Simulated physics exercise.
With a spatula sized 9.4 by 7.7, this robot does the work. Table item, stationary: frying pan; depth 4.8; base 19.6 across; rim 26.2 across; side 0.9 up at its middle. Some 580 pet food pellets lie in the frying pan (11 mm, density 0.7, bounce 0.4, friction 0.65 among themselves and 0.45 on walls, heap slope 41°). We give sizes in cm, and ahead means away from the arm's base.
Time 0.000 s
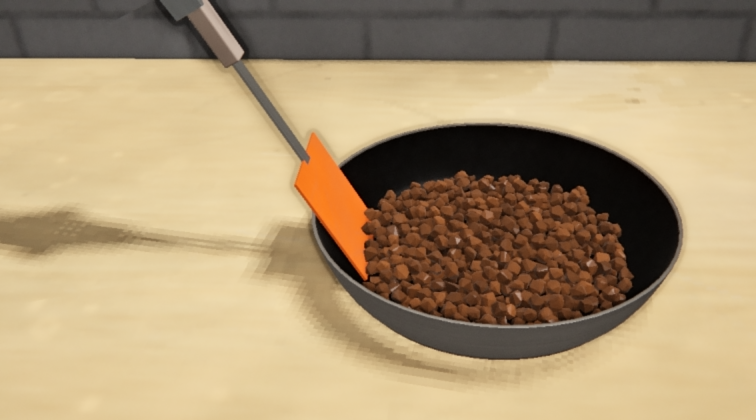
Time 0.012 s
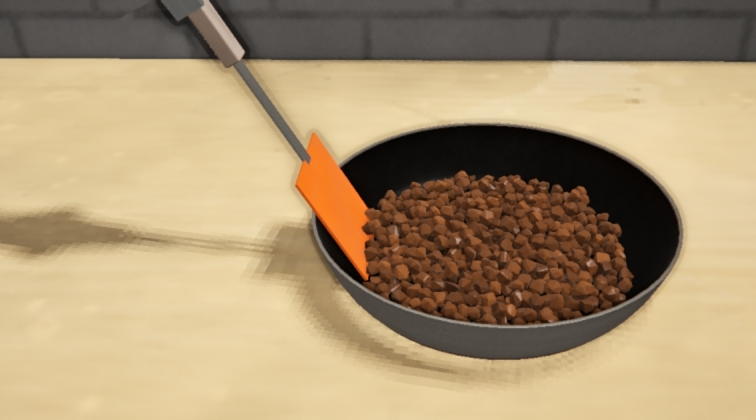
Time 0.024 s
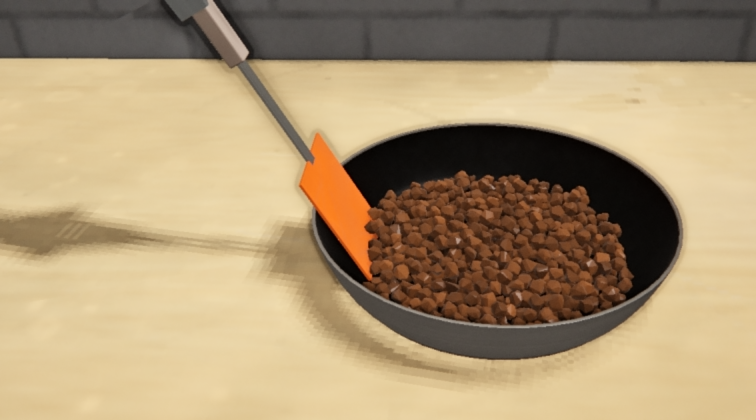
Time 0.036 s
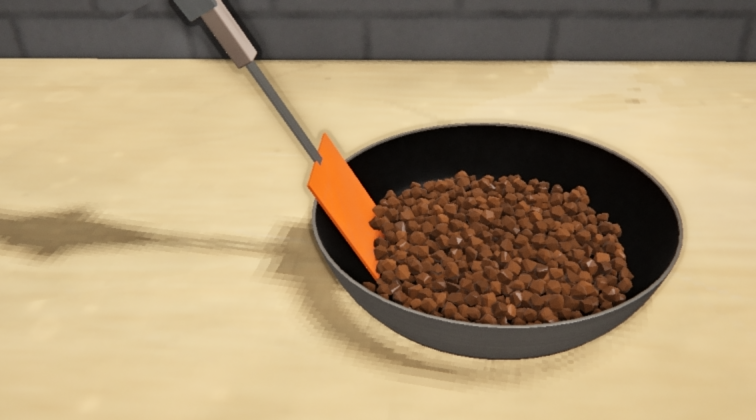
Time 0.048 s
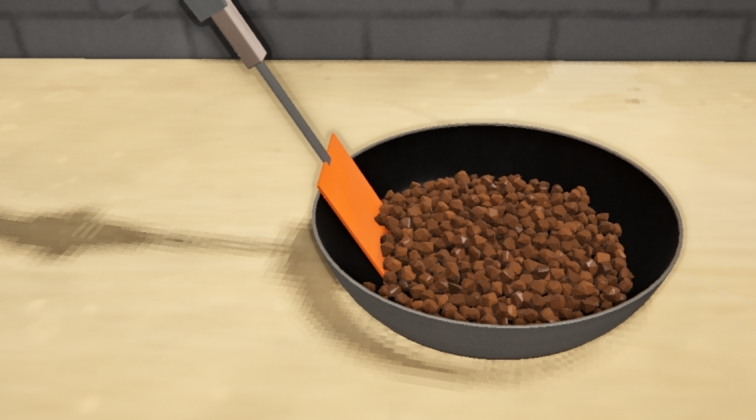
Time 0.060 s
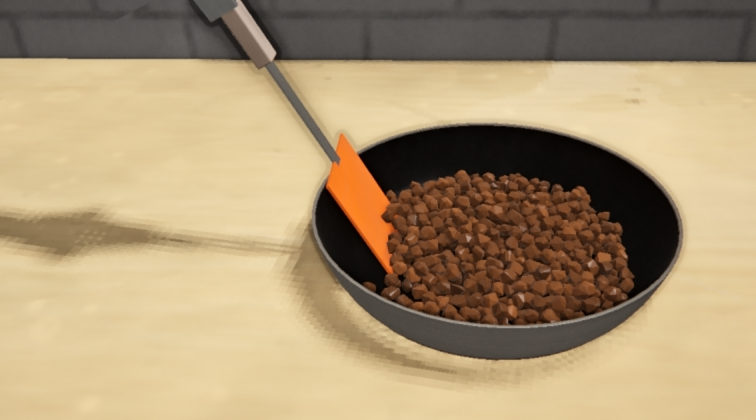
At the start, an orange spatula on a grey handle rests inside the left edge of a dark frying pan heaped with small brown pellets. The spatula then moves slowly a short way to the right, pressing into the heap and nudging the nearest pellets, while the pan stays still.
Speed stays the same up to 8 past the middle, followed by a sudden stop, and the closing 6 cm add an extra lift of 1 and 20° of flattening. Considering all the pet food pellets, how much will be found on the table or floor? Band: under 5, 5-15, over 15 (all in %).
Under 5 %.
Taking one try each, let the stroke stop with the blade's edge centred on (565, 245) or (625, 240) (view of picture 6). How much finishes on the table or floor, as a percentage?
I'd say some 0 per cent, then some 10 per cent.
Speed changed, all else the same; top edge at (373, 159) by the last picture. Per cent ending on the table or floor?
Some 10 percent.
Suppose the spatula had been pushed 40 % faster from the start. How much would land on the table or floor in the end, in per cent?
Then roughly 5 percent.
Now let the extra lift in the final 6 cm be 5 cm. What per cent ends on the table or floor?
I'd reckon around 5 per cent.
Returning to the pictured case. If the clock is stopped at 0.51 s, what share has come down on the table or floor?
It is near 2 percent.
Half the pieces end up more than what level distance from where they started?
Near 4 cm, measured level.
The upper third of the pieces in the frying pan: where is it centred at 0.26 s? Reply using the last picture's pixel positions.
Centre: Approx. (586, 222) in the last view.
After 0.16 s, sloping 61°, highest piece 5 above the table; 582 in the frying pan.
After 0.26 s, sloping 54°, highest piece 6 above the table; 582 in the frying pan.
After 0.51 s, sloping 41°, highest piece 6 above the table; 573 in the frying pan, 8 on the table or floor, 1 on the blade or in flight.
After 1.56 s, sloping 41°, highest piece 6 above the table; 573 in the frying pan, 9 on the table or floor.
At rest, 573 in the frying pan, 9 on the table or floor. That is 2 % on the table or floor.
